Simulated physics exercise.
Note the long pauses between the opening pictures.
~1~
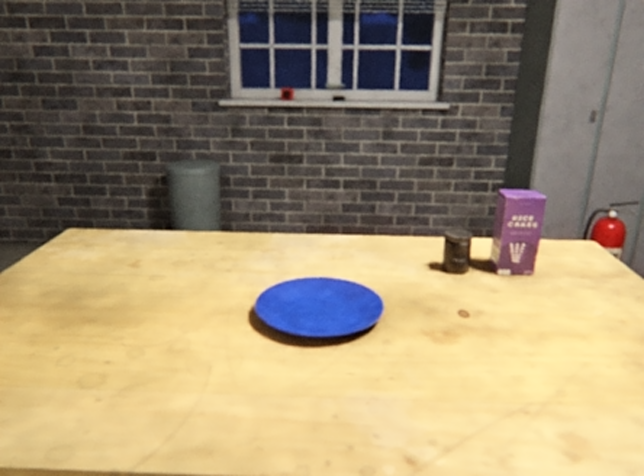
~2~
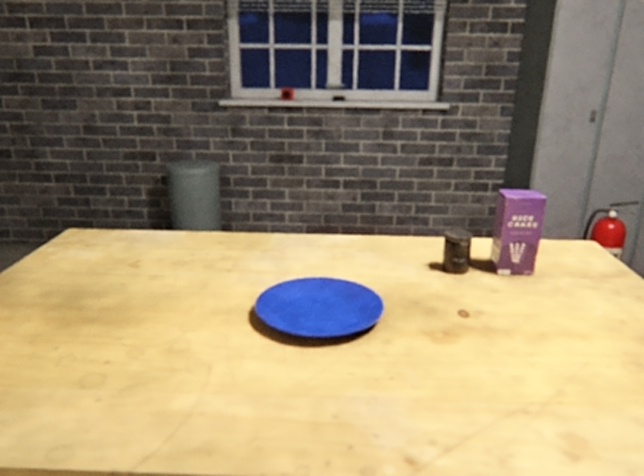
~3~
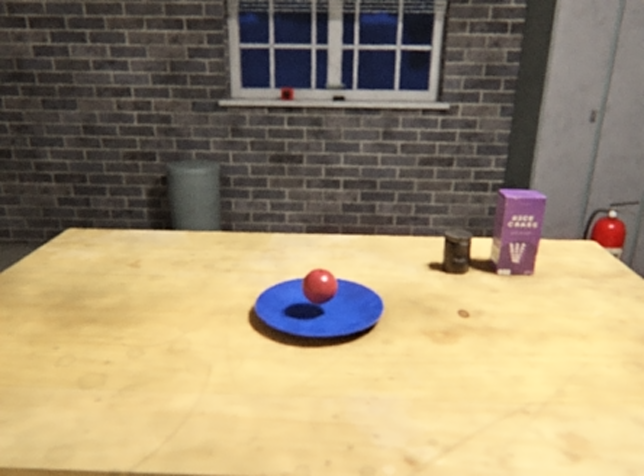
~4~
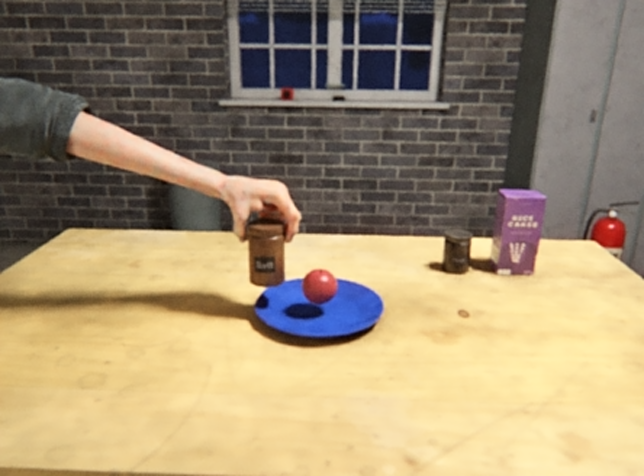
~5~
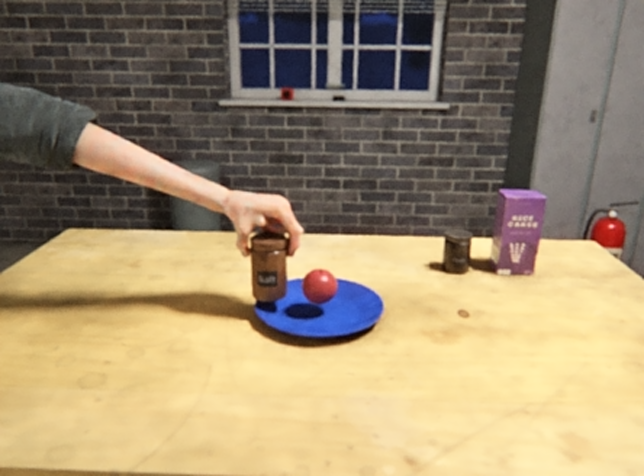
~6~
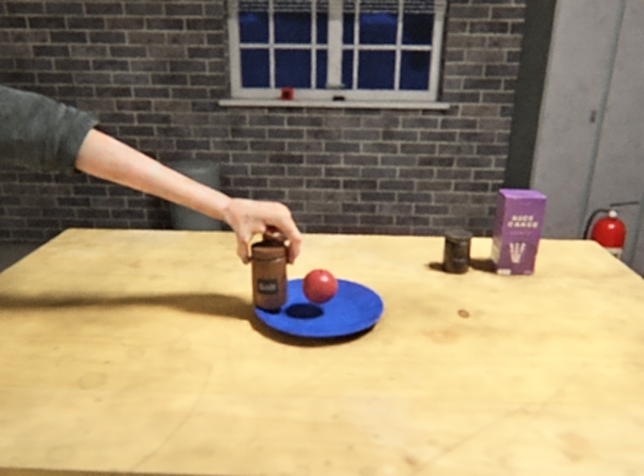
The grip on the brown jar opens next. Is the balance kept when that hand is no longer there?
Yes, the balance is kept.
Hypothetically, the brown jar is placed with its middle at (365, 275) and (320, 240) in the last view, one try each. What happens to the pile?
Well, on the first go it stays steady, and on the second it tumbles down.
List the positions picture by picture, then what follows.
In the first frame, the last thing is not in view yet.
In the second frame, the last thing is not in view yet; black jar (457, 252).
In the third frame, the last thing is not in view yet; red apple (320, 286).
The fourth frame shows coming down; brown jar (267, 253); black jar (457, 252).
The fifth frame shows coming down; brown jar (269, 266); red apple (320, 286).
The sixth frame shows in place under the hand; brown jar (269, 274); black jar (457, 252).
Then, 0.60 s past the last view, nothing moves.
Then, 1.60 s past the last view, brown jar resting near (269, 274).
Finally, all 5 still in place. Final places as the last picture's camera would see them, brown jar near (269, 274). The pile stays up.
